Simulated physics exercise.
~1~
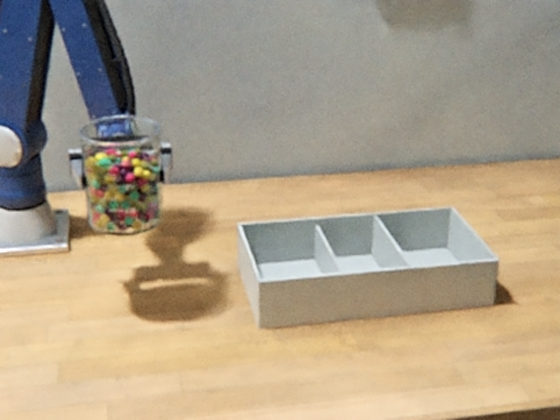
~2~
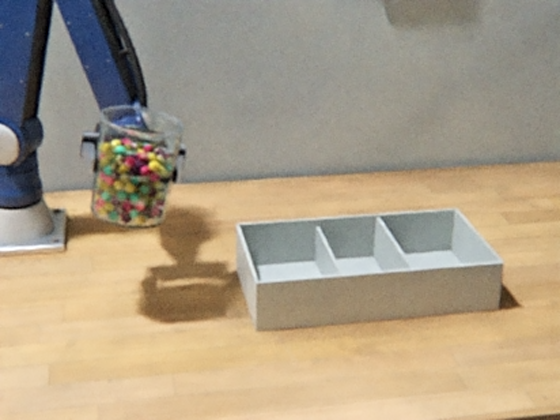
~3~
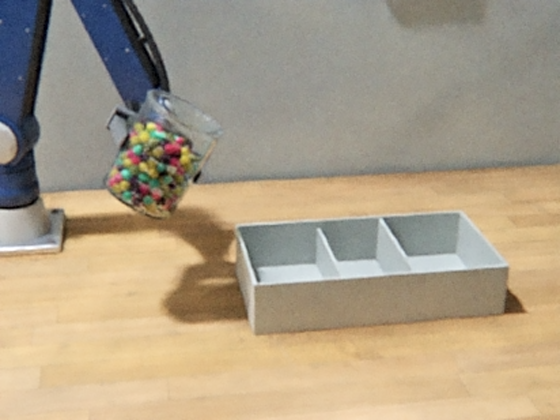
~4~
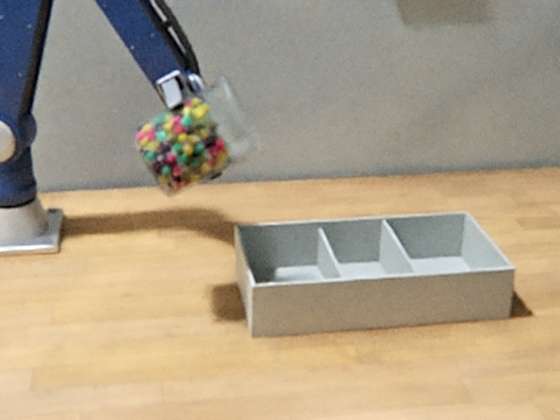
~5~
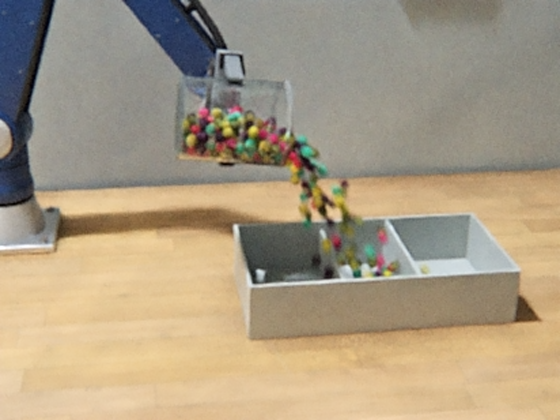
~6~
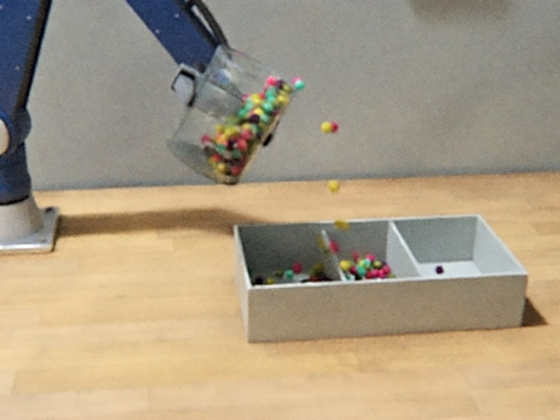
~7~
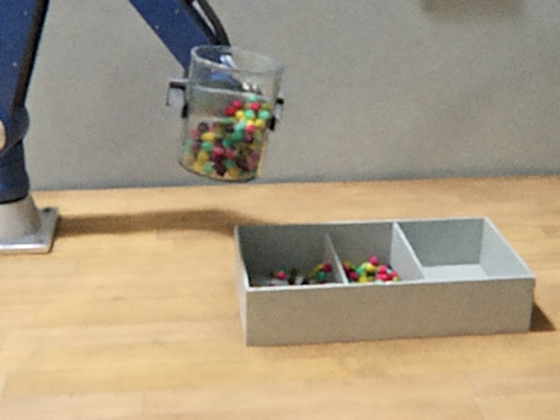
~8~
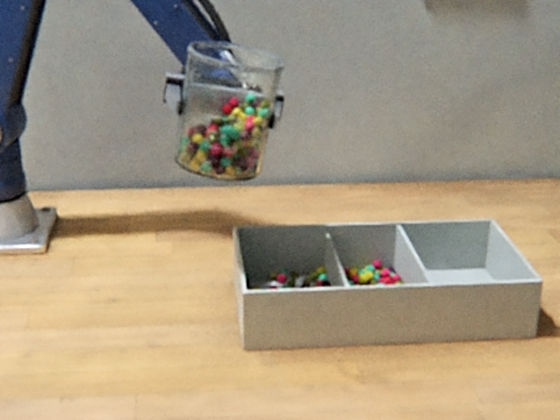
To begin with, a blue robot arm holds a clear beaker of colourful round sweets upright, to the left of a grey box with three compartments on a wooden table. The arm lifts the beaker up and to the right, tipping it further as it goes. Once the beaker lies on its side, sweets stream out into the box. The arm then tilts it back, and a few last sweets drop. Finally, the beaker hangs nearly upright, still holding many sweets, while small piles rest in the left and middle compartments and the right one looks almost empty.
